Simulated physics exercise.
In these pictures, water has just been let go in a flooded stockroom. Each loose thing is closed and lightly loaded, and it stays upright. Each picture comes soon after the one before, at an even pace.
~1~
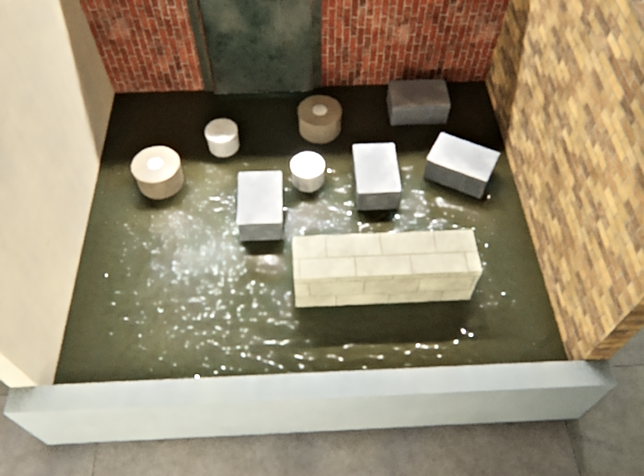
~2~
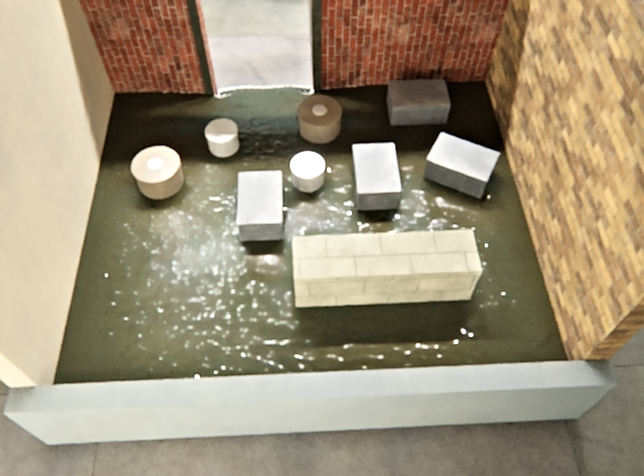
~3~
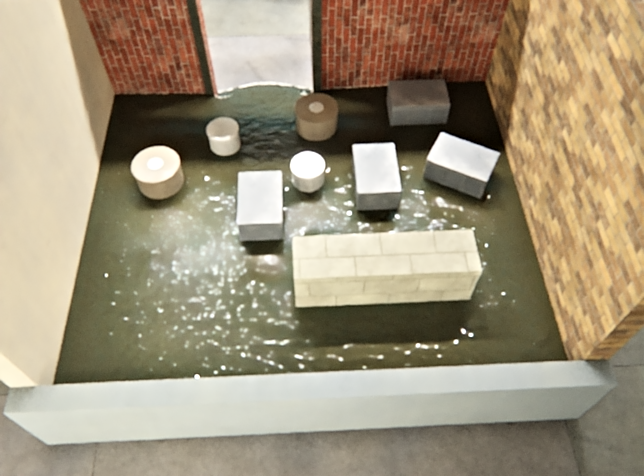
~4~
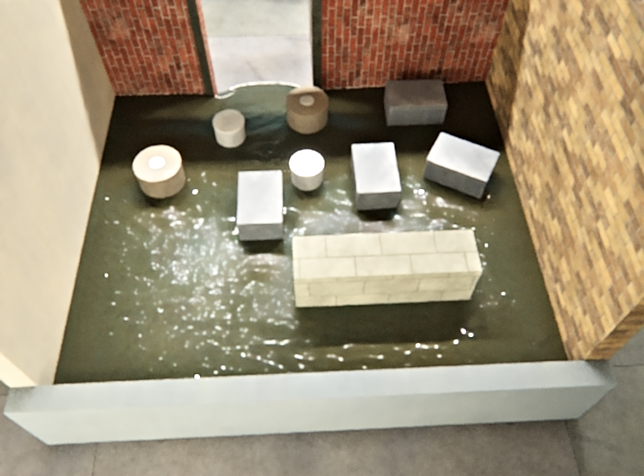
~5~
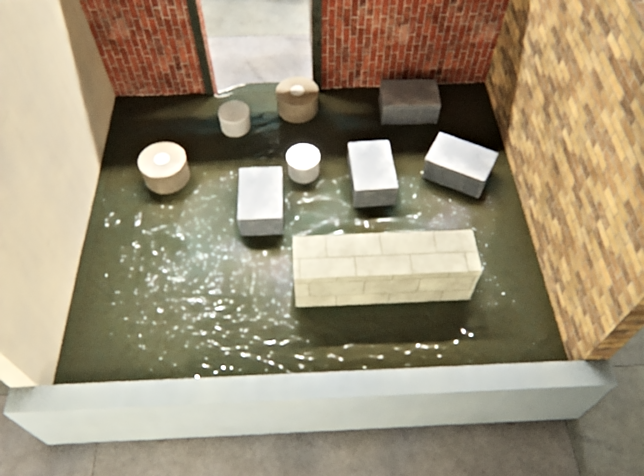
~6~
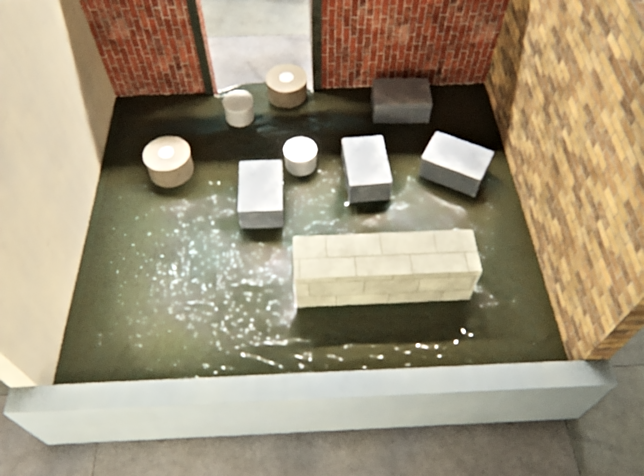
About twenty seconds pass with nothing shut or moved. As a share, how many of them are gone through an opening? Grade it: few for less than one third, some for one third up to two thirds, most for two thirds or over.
Grade: Most.
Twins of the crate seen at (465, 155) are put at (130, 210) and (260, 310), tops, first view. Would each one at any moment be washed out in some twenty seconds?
Well, the first one ends up flushed out, and the second one ends up trapped.
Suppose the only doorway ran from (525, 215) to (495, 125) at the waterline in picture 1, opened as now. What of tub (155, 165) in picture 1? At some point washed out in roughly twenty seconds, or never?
My guess is that it doesn't escape.
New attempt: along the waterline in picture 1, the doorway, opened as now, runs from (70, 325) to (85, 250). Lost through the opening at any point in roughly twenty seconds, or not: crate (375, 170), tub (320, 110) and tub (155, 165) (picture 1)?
Sequentially: Remains indoors, remains indoors, leaves the room.
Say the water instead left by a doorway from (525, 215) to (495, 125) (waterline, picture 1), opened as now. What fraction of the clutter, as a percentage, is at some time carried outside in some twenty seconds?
That would be near 90 per cent of the things.
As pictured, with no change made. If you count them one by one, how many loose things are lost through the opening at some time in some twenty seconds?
Count: 8.
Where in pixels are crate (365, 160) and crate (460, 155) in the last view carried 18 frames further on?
Roughly (281, 117) and roughly (403, 129).
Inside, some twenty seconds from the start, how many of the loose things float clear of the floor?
In total, 0.
A moment on, 2 of 8 are out; 6 afloat.
Next, 6 of 8 are out; 2 afloat.
Later, 7 of 8 are out; 1 afloat.
In the end, 8 of 8 are out; 0 afloat.
